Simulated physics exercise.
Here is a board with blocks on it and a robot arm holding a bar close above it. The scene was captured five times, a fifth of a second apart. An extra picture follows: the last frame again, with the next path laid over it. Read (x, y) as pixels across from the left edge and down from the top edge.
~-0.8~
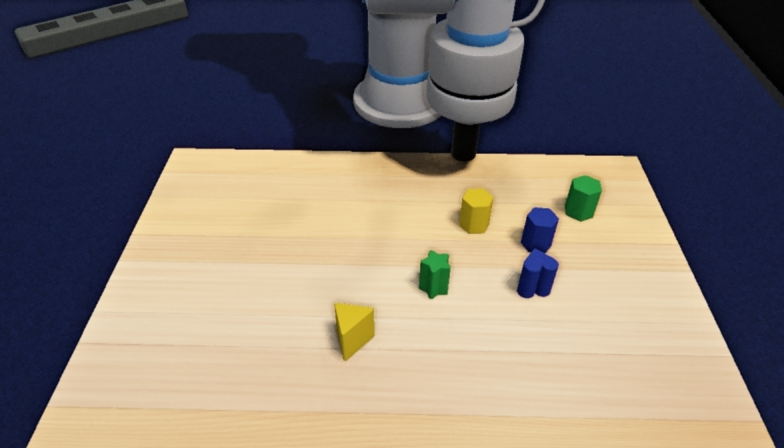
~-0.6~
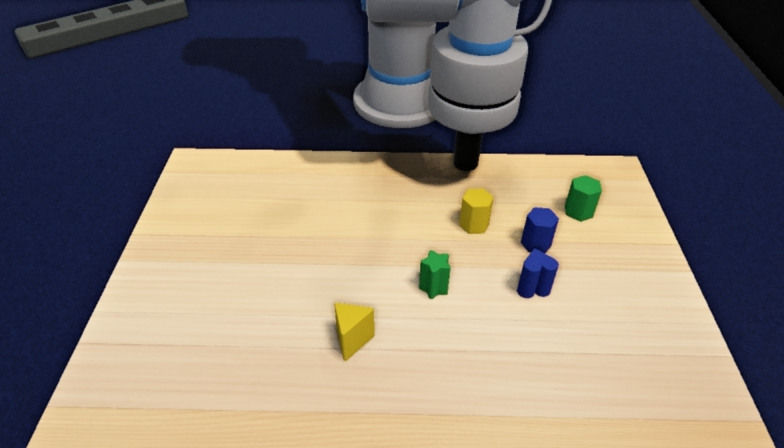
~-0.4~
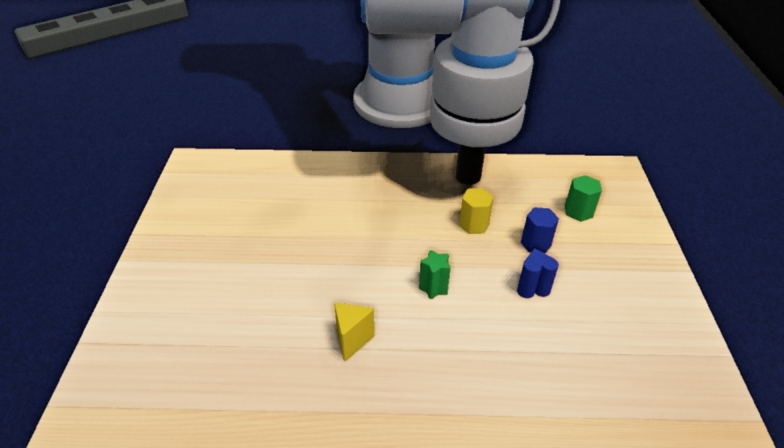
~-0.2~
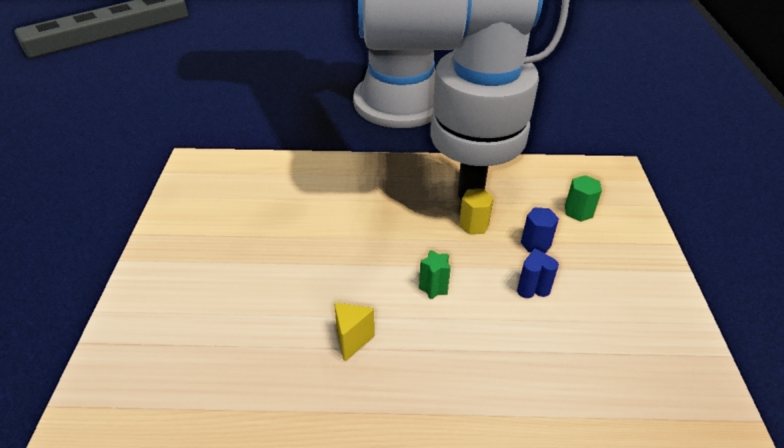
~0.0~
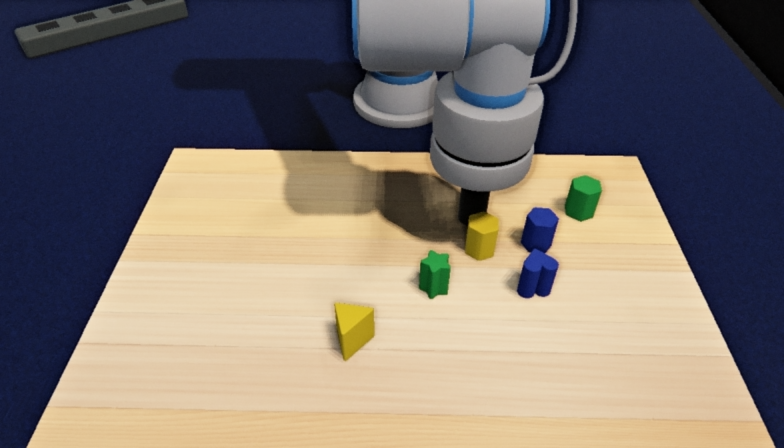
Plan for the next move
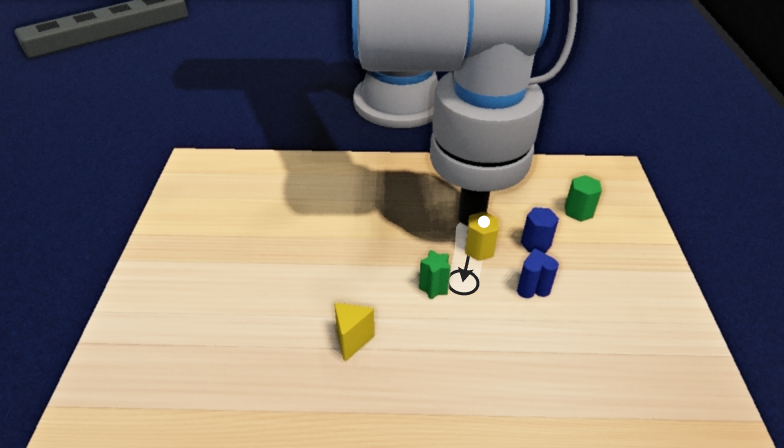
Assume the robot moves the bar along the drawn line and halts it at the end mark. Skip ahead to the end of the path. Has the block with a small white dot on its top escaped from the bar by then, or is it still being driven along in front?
The block with a small white dot on its top won't stay at the front of the bar.
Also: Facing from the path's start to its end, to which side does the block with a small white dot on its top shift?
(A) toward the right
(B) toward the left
The correct letter is B.
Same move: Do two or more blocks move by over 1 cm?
I believe not.
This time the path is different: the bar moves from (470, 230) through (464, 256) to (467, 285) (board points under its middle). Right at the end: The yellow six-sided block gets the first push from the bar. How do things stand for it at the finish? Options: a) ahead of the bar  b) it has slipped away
That would be b.
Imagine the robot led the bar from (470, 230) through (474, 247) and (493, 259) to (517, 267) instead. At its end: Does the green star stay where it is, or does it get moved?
Here's my answer: The green star remains in position.
The drawn path runs from (470, 230) by way of (469, 247) and (467, 264) to (463, 282); the dot is on the yellow six-sided block.
What follows on the original path. Halfway along, bar (470, 244); yellow six-sided block (491, 247), turned 15° anticlockwise.
At the end, bar (464, 270); green star not moved; yellow six-sided block (498, 261), turned 50° anticlockwise.
